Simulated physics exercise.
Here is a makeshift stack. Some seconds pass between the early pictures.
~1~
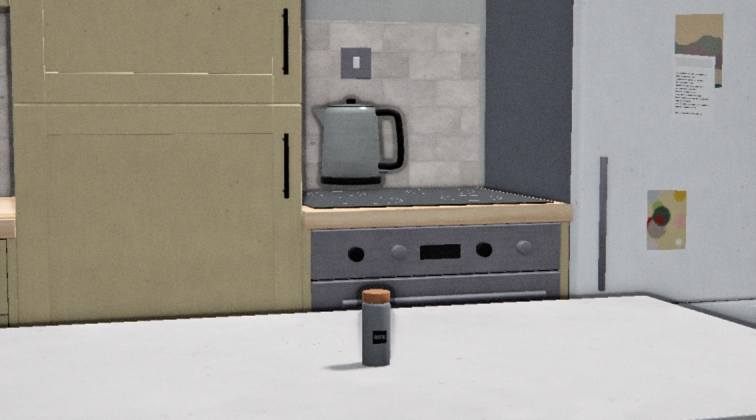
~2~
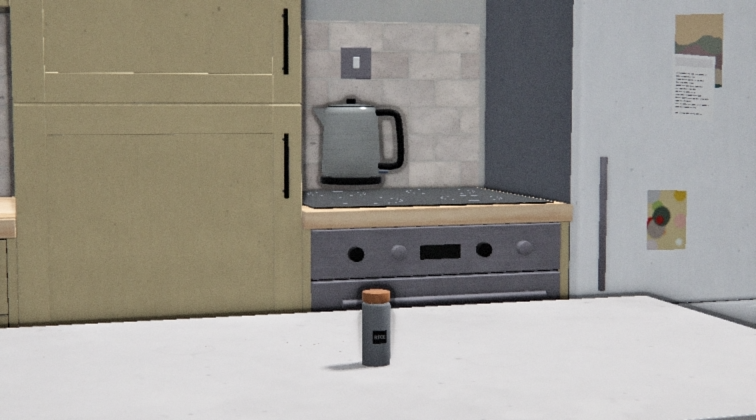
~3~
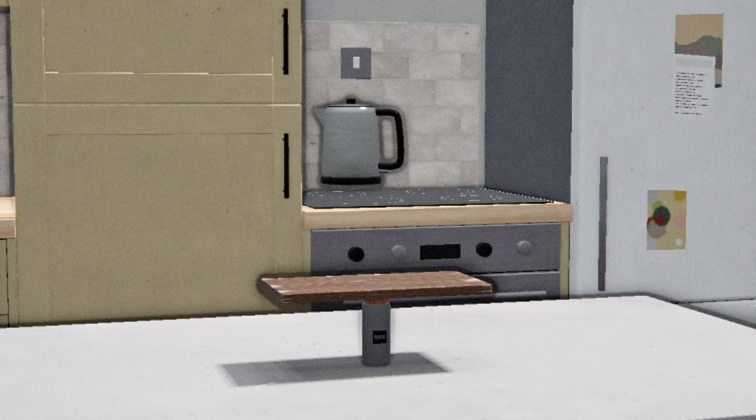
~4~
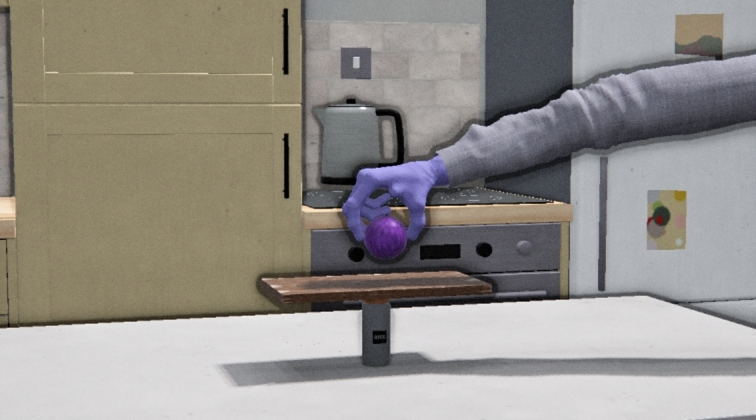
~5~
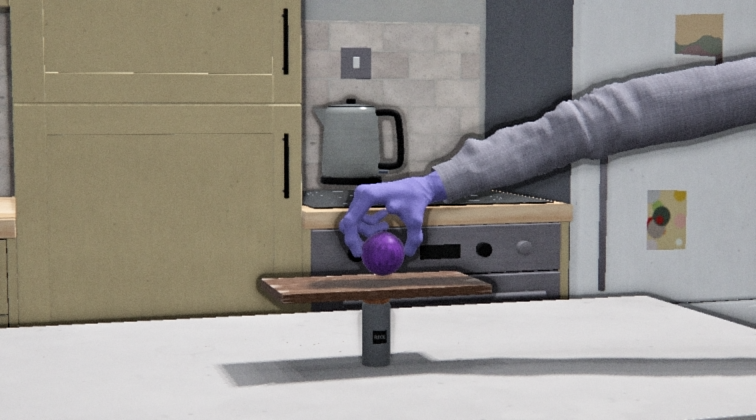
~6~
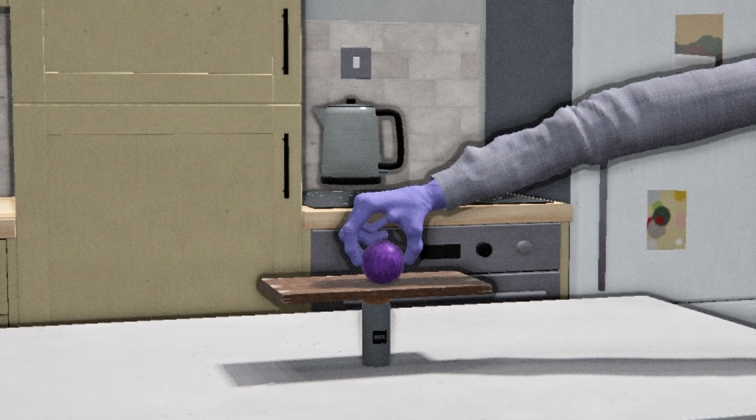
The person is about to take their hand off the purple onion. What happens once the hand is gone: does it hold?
As it turns out, it stays up.
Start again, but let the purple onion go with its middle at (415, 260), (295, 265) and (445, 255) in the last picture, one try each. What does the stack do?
In the first case it holds; in the second case it gives way; in the third case it comes apart.
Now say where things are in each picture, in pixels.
The last thing is not in view yet; grey shaker (376, 328), in the first picture.
The last thing is not in view yet; grey shaker (376, 328), in the second picture.
The last thing is not in view yet; grey shaker (376, 328), in the third picture.
On its way; purple onion (385, 237); grey shaker (376, 328), in the fourth picture.
On its way; purple onion (383, 253); grey shaker (376, 328), in the fifth picture.
In place under the hand; purple onion (383, 262); grey shaker (376, 328), in the sixth picture.
Then, 0.20 s past the last view, nothing moves.
Then, 0.50 s past the last view, purple onion resting near (383, 263).
Finally, all 3 still in place. Final places as the last picture's camera would see them, purple onion near (383, 263). The stack keeps its balance.
